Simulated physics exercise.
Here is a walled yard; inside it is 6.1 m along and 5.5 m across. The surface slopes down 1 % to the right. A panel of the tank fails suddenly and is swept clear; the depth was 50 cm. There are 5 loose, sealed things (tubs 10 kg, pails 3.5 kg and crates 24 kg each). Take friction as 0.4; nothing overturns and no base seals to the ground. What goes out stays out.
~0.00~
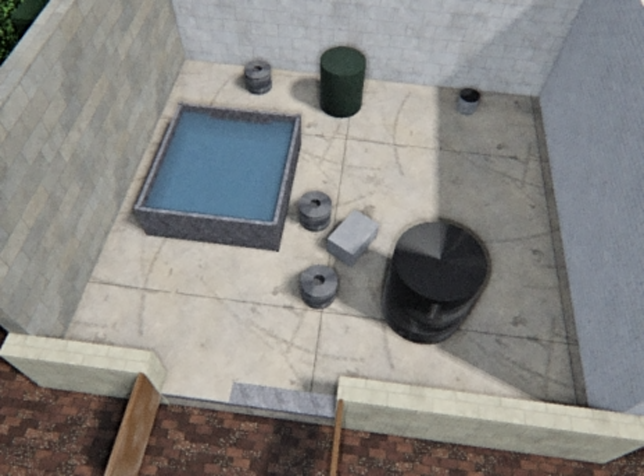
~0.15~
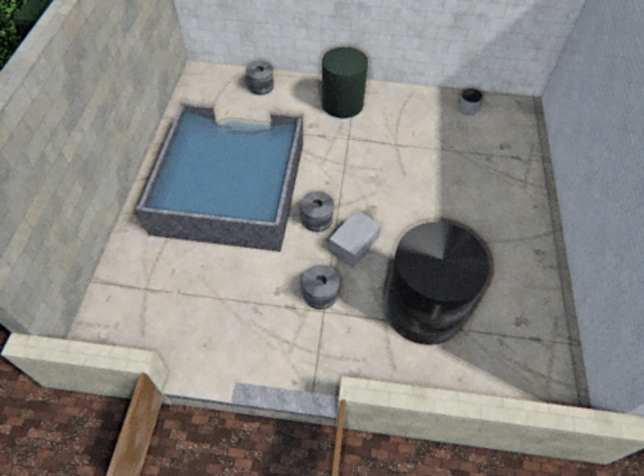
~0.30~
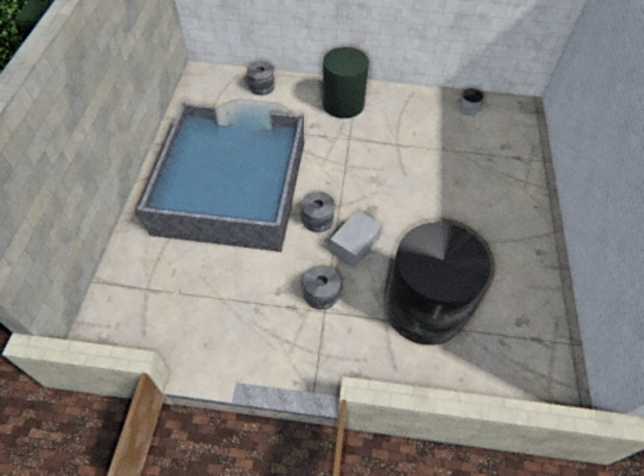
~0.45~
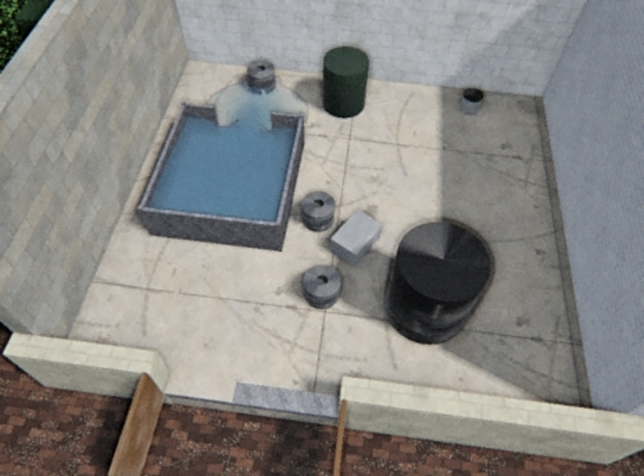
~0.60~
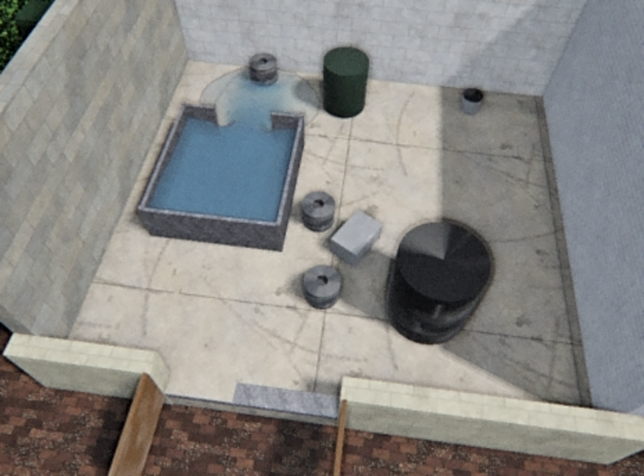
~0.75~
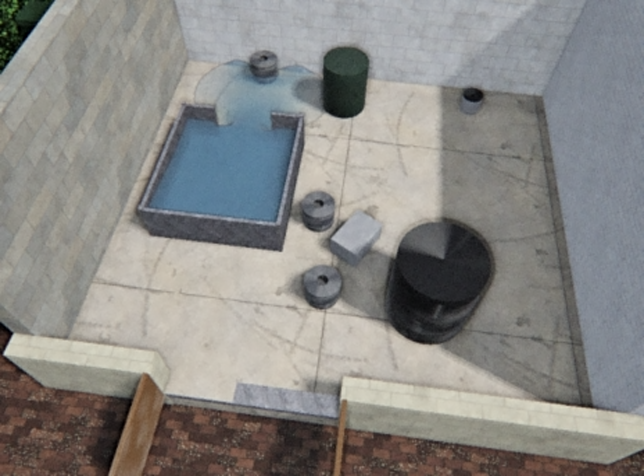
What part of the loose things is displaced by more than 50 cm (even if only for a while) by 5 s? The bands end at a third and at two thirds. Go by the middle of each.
That comes to one to two thirds.
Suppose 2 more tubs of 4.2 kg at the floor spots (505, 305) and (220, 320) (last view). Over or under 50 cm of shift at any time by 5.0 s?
In that order: Under, short of it.
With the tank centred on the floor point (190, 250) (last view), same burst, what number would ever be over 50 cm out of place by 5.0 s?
In that case 2 of them.
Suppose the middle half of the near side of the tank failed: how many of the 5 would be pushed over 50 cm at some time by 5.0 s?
Then 0.
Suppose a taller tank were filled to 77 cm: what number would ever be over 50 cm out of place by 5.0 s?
Then 2.
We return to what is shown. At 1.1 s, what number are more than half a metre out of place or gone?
By then 0.
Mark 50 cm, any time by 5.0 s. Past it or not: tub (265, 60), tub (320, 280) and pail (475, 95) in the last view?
In turn: More, short of it, past it.
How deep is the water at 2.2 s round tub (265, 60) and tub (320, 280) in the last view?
About 18 and 0 cm.
After 1.1 s 0 of 5 are over 50 cm from their spots; 1 afloat.
After 2.2 s 0 of 5 are over 50 cm from their spots; 1 afloat.
After 3.5 s 1 of 5 are over 50 cm from their spots; 2 afloat.
After 5.0 s 2 of 5 are over 50 cm from their spots, and 2 have been at some point; 1 afloat.
